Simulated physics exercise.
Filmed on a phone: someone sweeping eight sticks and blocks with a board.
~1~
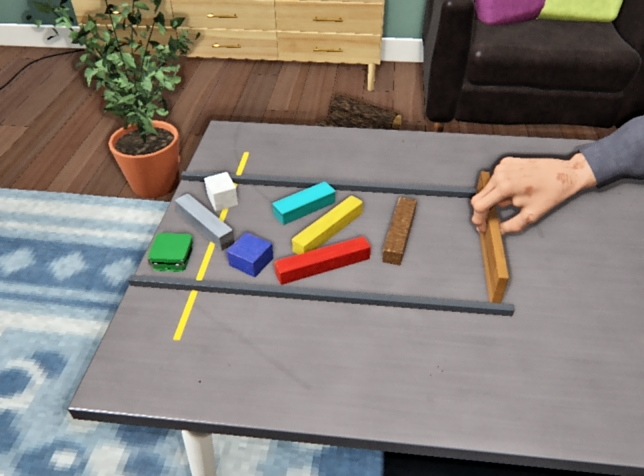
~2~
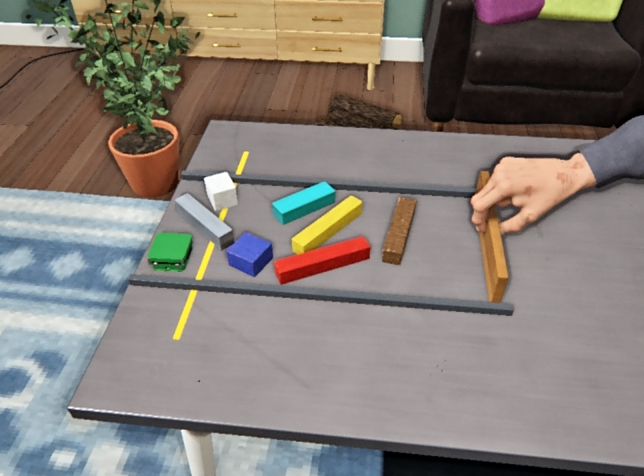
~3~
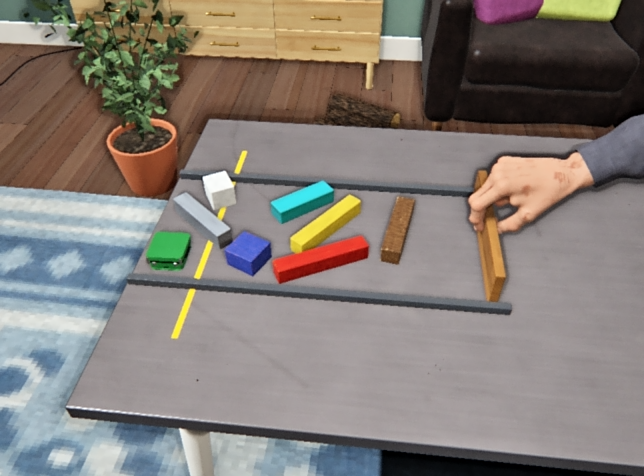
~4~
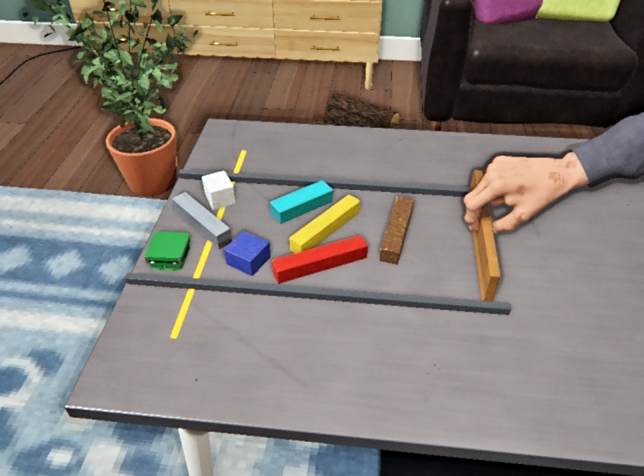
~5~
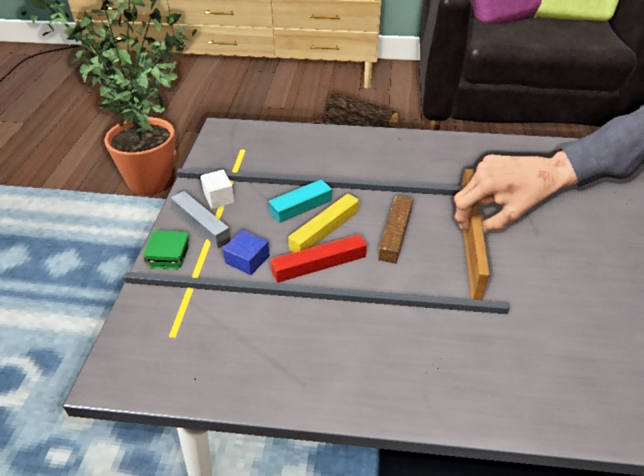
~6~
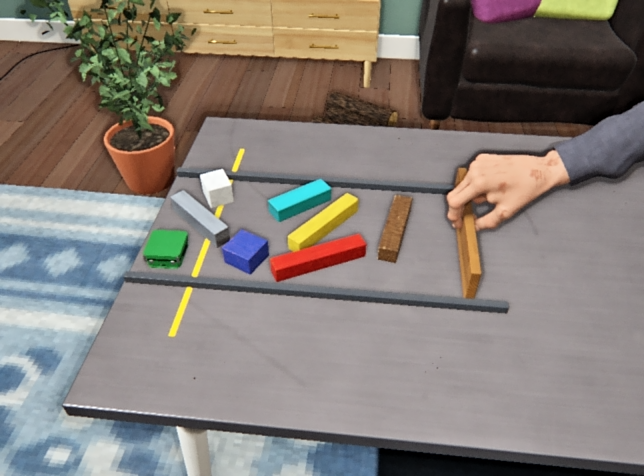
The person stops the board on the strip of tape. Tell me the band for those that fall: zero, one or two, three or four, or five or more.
In the end the number that fall off is three or four.
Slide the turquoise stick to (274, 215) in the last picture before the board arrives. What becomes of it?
It holds on.
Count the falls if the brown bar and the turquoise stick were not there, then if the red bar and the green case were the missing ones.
First 1, then 2.
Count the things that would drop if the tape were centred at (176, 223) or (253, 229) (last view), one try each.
Try by try, 7 and 1.
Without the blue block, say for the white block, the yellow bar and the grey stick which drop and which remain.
The white block tumbles off; the yellow bar holds on; the grey stick falls.
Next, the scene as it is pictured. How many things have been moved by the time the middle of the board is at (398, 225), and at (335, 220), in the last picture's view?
The counts are 1 and 5.
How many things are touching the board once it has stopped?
It touches 1.
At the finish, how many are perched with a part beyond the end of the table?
The number is 3.
Soon after, none off yet; green case at rest near (167, 250); grey stick at rest near (200, 218); white block at rest near (217, 189).
Then, none off yet; green case moved a little near (155, 251); grey stick moved a little near (182, 207); white block at rest near (217, 189).
At rest, the number that fall off is three or four; fallen, blue block, white block, grey stick and green case.
